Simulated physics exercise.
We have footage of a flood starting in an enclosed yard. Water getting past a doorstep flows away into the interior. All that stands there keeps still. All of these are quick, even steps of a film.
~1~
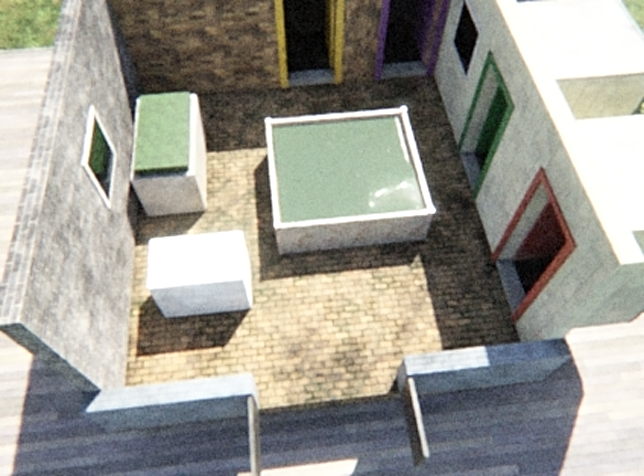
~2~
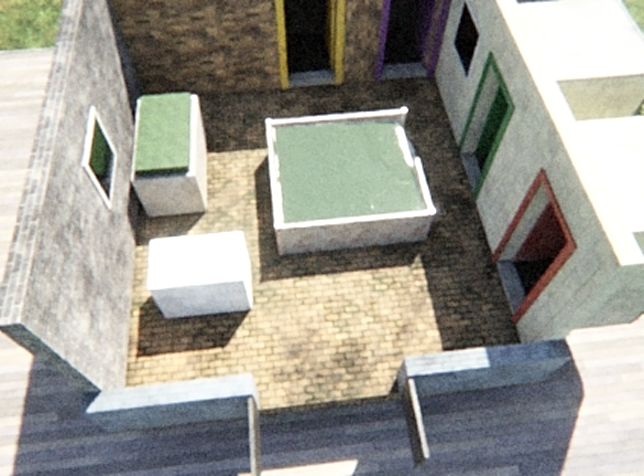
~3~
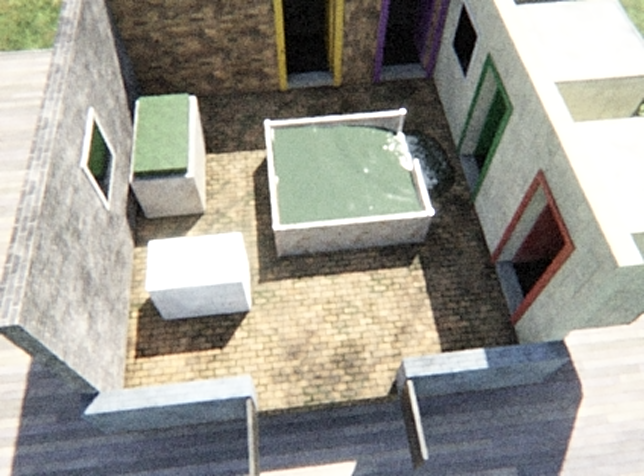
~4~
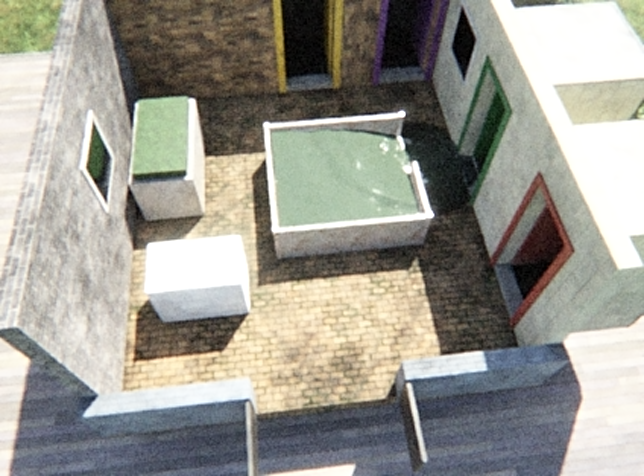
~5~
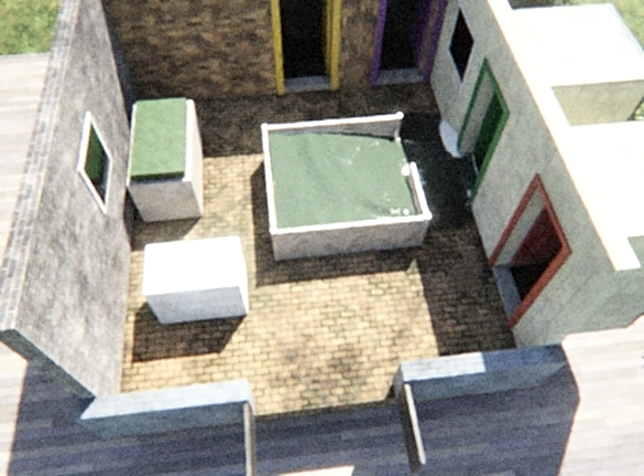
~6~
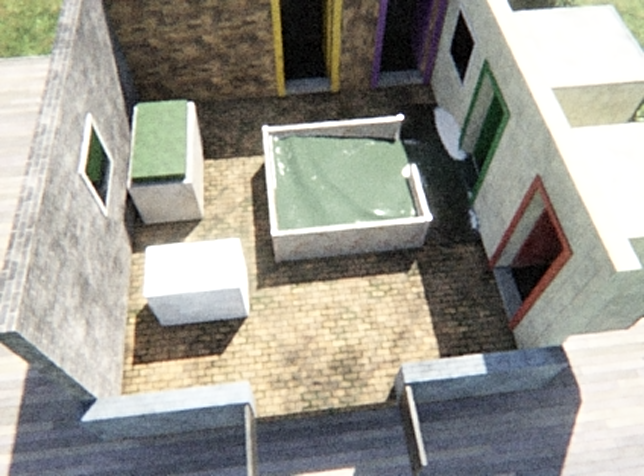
A large white-walled tank of green water stands near the middle of a brick-paved yard, seen from high above. A green-topped white block and a plain white block stand to its left, yellow and purple doorways behind, green and red ones on the right. The tank's right side opens and dark water pours out, spreading across the paving to the right-hand wall while the level inside drops slightly.
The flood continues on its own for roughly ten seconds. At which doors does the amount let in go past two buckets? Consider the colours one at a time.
The red door doesn't overshoot the mark there; the green door overshoots the mark there; the yellow door doesn't overshoot the mark there; the purple door overshoots the mark there.
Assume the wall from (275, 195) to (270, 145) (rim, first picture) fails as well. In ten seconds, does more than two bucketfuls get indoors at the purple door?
Note - purple door: Short of the mark.
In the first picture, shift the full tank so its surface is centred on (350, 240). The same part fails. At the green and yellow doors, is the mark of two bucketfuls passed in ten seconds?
Lab note - green: Above the mark; yellow: Below the mark.
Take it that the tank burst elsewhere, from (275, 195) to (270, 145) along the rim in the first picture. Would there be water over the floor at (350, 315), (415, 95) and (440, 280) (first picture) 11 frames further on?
Going in your order, I'd say still bare, then still bare, then still bare.
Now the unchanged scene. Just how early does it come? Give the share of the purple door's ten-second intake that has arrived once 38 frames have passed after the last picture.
About 100 per cent.
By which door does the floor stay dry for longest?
That would be the door marked yellow.
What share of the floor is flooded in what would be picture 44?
That's roughly 65 per cent.
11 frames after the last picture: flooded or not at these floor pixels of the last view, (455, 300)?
My call: Swamped.
A moment on, water covers 15 % of the floor; the red door wet at the sill, nothing in, the green door far over two buckets in, the yellow door not reached, the purple door under two buckets in.
Next, water covers 25 % of the floor; the red door wet at the sill, nothing in, the green door far over two buckets in, the yellow door wet at the sill, nothing in, the purple door over two buckets in.
Then, water covers 45 % of the floor; the red door wet at the sill, nothing in, the green door far over two buckets in, the yellow door wet at the sill, nothing in, the purple door far over two buckets in.
Later, water covers 65 % of the floor; the red door wet at the sill, nothing in, the green door far over two buckets in, the yellow door wet at the sill, nothing in, the purple door far over two buckets in.
In the end, water covers 90 % of the floor; the red door wet at the sill, nothing in, the green door far over two buckets in, the yellow door wet at the sill, nothing in, the purple door far over two buckets in.
